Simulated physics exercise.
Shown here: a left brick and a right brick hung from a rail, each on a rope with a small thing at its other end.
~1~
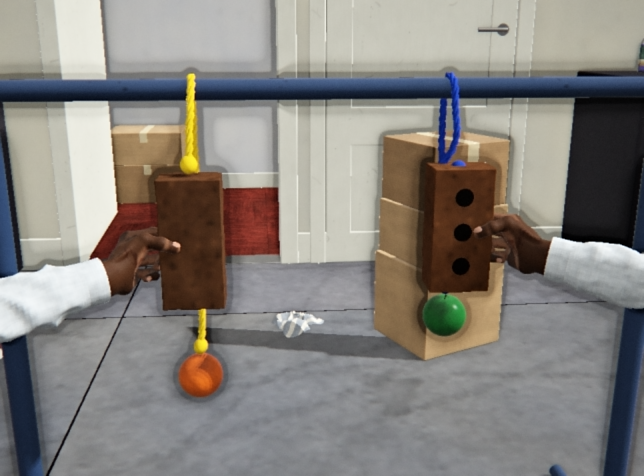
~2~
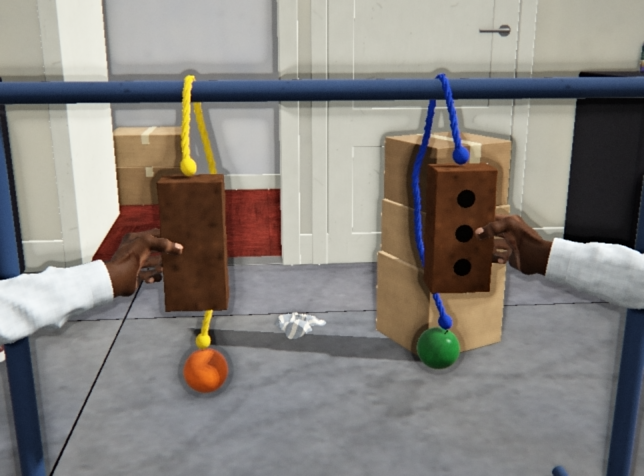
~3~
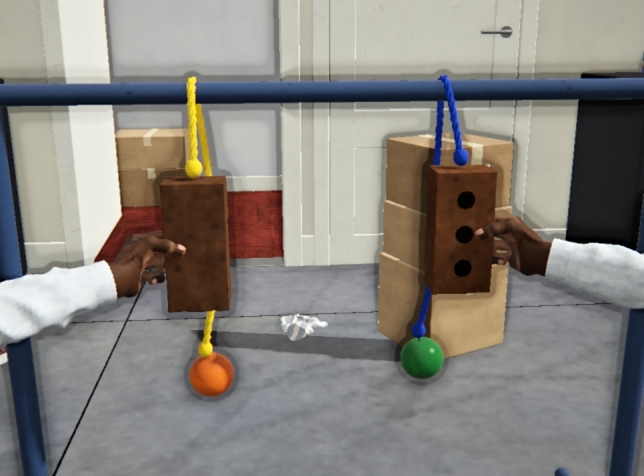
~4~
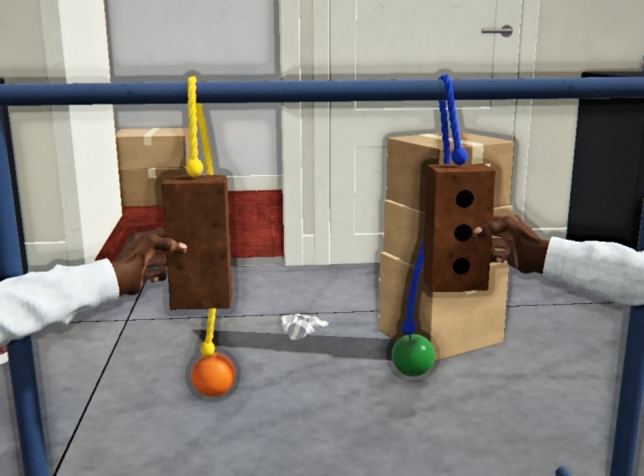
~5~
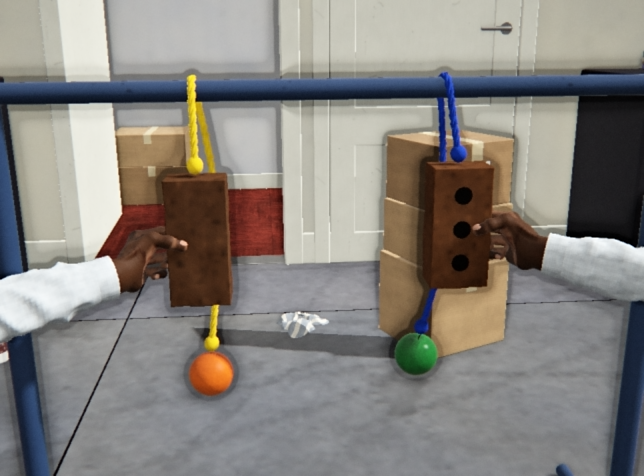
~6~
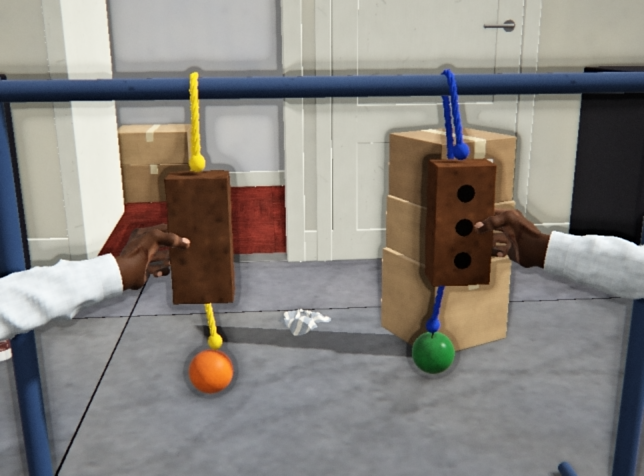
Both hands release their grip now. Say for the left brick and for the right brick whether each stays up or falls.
My prediction: The left brick falls away, the right brick falls away.
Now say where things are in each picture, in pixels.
The first picture shows left brick (193, 242); right brick (457, 227); left orange (201, 375); right apple (444, 315).
The second picture shows left brick (195, 243); right brick (459, 228).
The third picture shows left brick (197, 244); right brick (459, 229).
The fourth picture shows left brick (199, 242); right brick (458, 228).
The fifth picture shows left brick (199, 240); right brick (457, 225).
The sixth picture shows left brick (201, 238); right brick (459, 222); left rope only laid over the rail; right rope only laid over the rail.
Then, 0.28 s after the last picture, left brick dropping near (206, 317); right brick dropping near (451, 317).
Then, 0.60 s after the last picture, left brick on the floor; right brick on the floor.
At rest, left brick on the floor; right brick on the floor. The left brick runs down to the floor and the right brick drops.
